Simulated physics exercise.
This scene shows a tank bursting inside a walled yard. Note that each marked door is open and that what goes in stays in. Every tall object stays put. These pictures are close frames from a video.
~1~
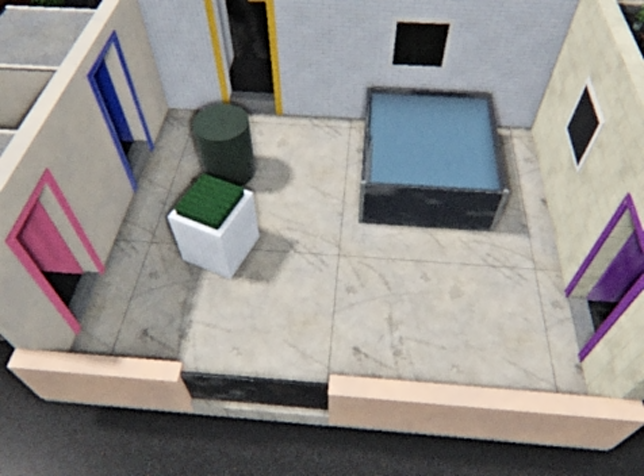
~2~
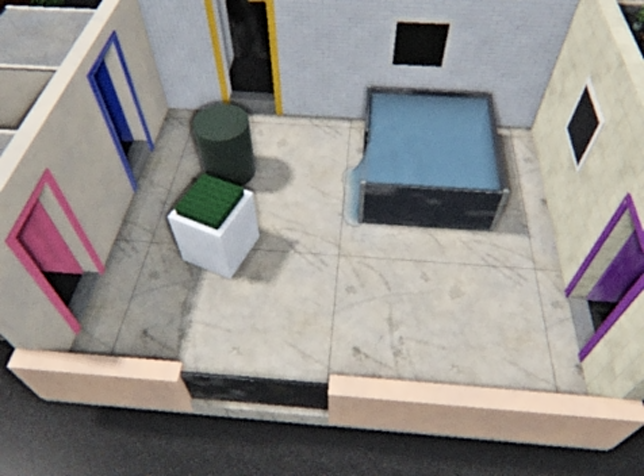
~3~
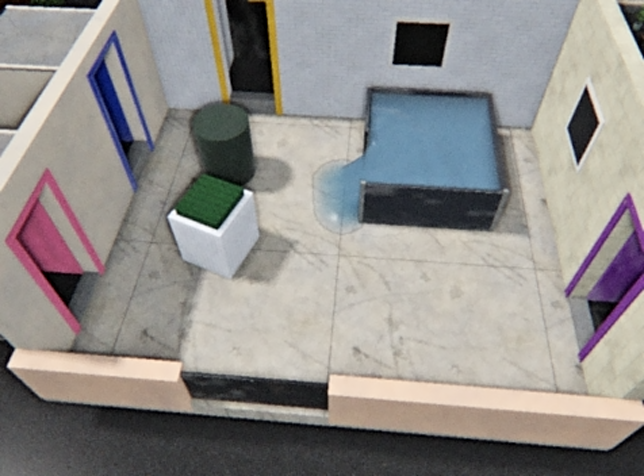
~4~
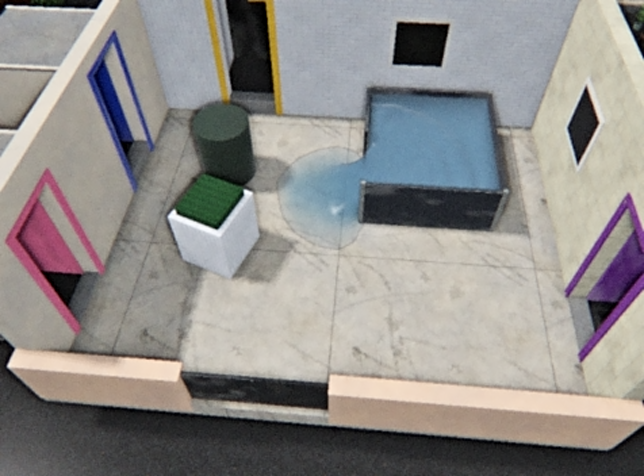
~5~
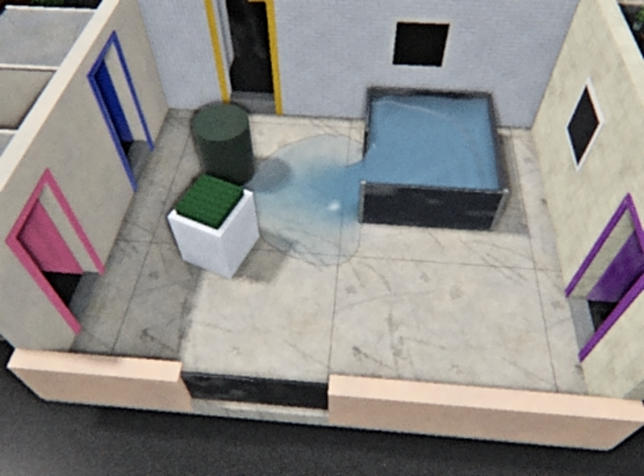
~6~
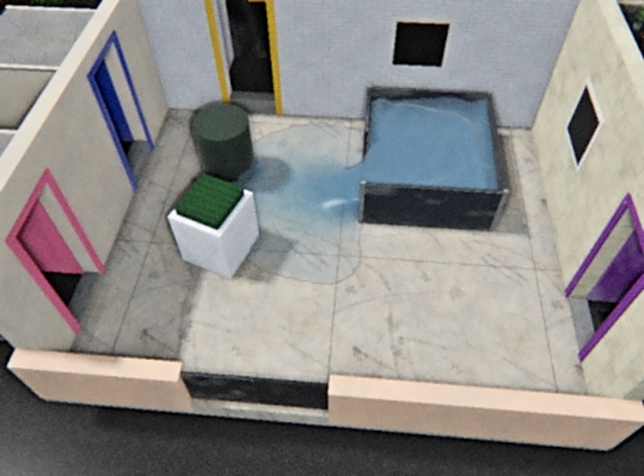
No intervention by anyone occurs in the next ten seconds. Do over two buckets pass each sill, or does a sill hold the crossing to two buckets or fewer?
The pink door passes over two; the blue door holds it to two or fewer; the purple door passes over two; the yellow door holds it to two or fewer.
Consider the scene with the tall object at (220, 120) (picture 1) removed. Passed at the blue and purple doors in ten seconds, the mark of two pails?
Outcome: The blue door overshoots; the purple door overshoots.
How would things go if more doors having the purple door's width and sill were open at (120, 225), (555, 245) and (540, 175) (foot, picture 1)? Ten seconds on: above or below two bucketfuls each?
Taking them as listed, the first gets past the limit, the second doesn't reach the limit and the third doesn't reach the limit.
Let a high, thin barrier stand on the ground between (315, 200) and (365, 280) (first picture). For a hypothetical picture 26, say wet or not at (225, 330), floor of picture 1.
My call for that spot - nothing there.
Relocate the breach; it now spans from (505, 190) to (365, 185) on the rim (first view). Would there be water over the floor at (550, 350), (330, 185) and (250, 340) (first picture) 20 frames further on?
Taking the points in order: Swamped, unwetted and swamped.
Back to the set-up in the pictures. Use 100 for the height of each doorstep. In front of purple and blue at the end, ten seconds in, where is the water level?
Depth ratios, approx.: 220 and 40 percent.
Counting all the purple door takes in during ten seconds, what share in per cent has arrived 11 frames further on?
Working it through, I arrive at 0 %.
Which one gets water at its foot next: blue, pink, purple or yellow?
I choose the yellow-painted one.
A moment on, water covers 35 % of the floor; the pink door not reached, the blue door not reached, the purple door not reached, the yellow door wet at the sill, nothing in.
Next, water covers 50 % of the floor; the pink door wet at the sill, nothing in, the blue door wet at the sill, nothing in, the purple door not reached, the yellow door wet at the sill, nothing in.
Then, water covers 60 % of the floor; the pink door under two buckets in, the blue door under two buckets in, the purple door not reached, the yellow door wet at the sill, nothing in.
Later, water covers 80 % of the floor; the pink door over two buckets in, the blue door under two buckets in, the purple door wet at the sill, nothing in, the yellow door under two buckets in.
In the end, water covers 100 % of the floor; the pink door far over two buckets in, the blue door under two buckets in, the purple door over two buckets in, the yellow door under two buckets in.
